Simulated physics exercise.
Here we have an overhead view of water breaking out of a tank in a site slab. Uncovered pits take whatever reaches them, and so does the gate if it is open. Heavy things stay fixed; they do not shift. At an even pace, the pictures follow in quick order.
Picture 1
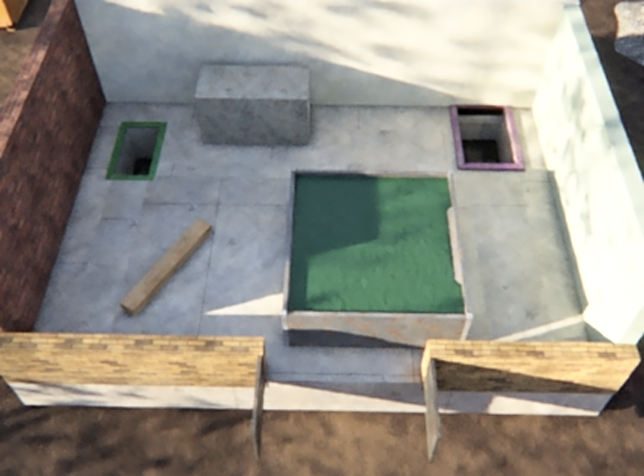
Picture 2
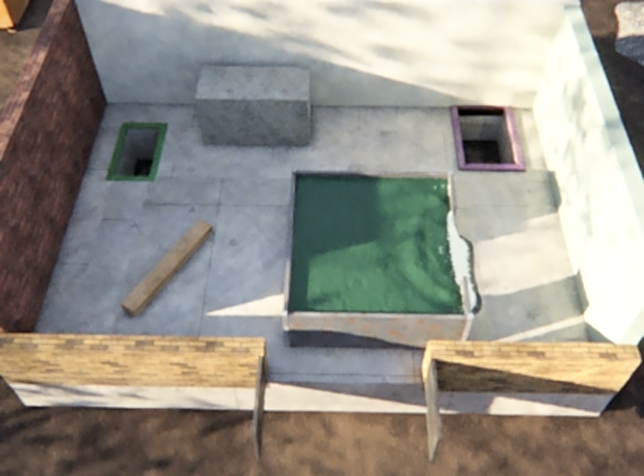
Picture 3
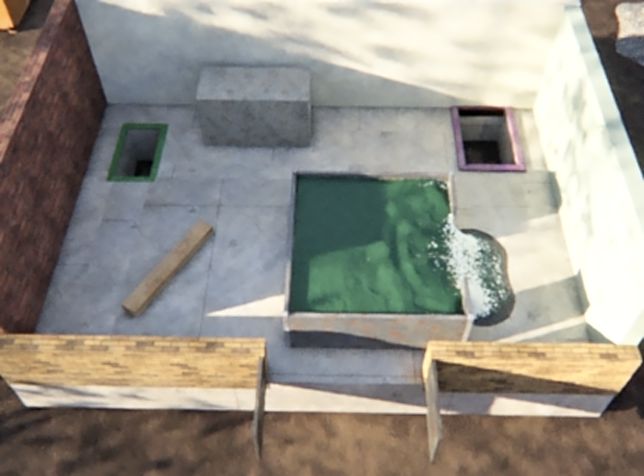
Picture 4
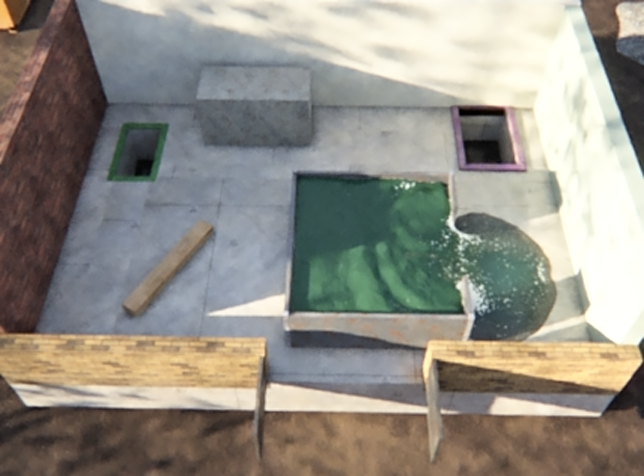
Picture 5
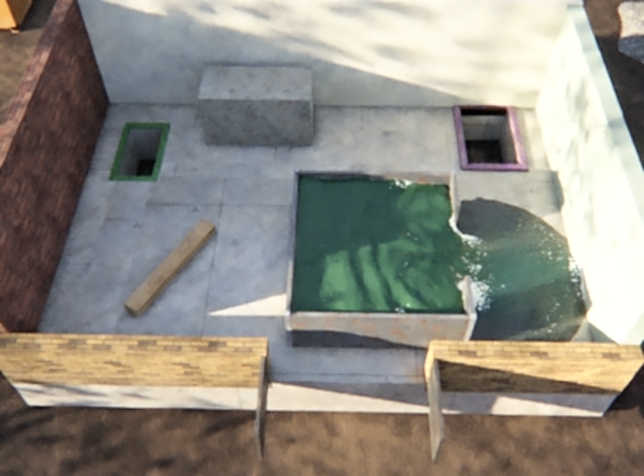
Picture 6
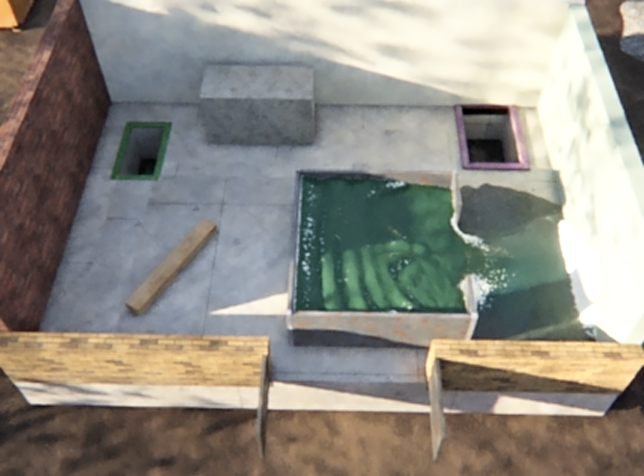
The footage shows an overhead view of a walled concrete site where green water sits still in an open square tank, then pours through a gap in its right side and spreads across the slab toward the pale right wall.
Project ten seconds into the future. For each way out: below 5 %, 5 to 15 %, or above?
In the end the gate is moderately busy - draining five to fifteen per cent. The green pit is nearly idle - draining beneath five per cent. The purple pit is busy - draining past fifteen per cent.
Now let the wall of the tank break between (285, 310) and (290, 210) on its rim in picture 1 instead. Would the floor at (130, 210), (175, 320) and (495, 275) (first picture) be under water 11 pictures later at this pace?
The first would be drenched, the second drenched and the third still unwetted.
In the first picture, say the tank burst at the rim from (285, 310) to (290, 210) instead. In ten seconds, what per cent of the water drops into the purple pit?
Roughly 4 per cent goes to the purple pit.
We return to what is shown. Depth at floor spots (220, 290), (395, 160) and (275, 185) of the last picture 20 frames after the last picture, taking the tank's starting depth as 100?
Estimated readings in sequence: 0, 2, 0 percent.
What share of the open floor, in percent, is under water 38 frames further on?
My estimate is roughly 50 percent.
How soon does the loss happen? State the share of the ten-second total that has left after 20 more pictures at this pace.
Near 25 in a hundred.
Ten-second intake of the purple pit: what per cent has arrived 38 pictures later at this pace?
My estimate: Close to 65 per cent.
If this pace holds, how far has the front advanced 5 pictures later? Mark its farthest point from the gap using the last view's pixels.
By then the tip should be at about (540, 138).
A moment on, water covers 20 % of the floor; the gate 0 %, the green pit 0 %, the purple pit 0 %.
Next, water covers 25 % of the floor; the gate 0 %, the green pit 0 %, the purple pit 3 %.
Then, water covers 35 % of the floor; the gate 2 %, the green pit 0 %, the purple pit 11 %.
Later, water covers 50 % of the floor; the gate 5 %, the green pit 0 %, the purple pit 27 %.
In the end, water covers 70 % of the floor; the gate 9 %, the green pit 0 %, the purple pit 40 %.
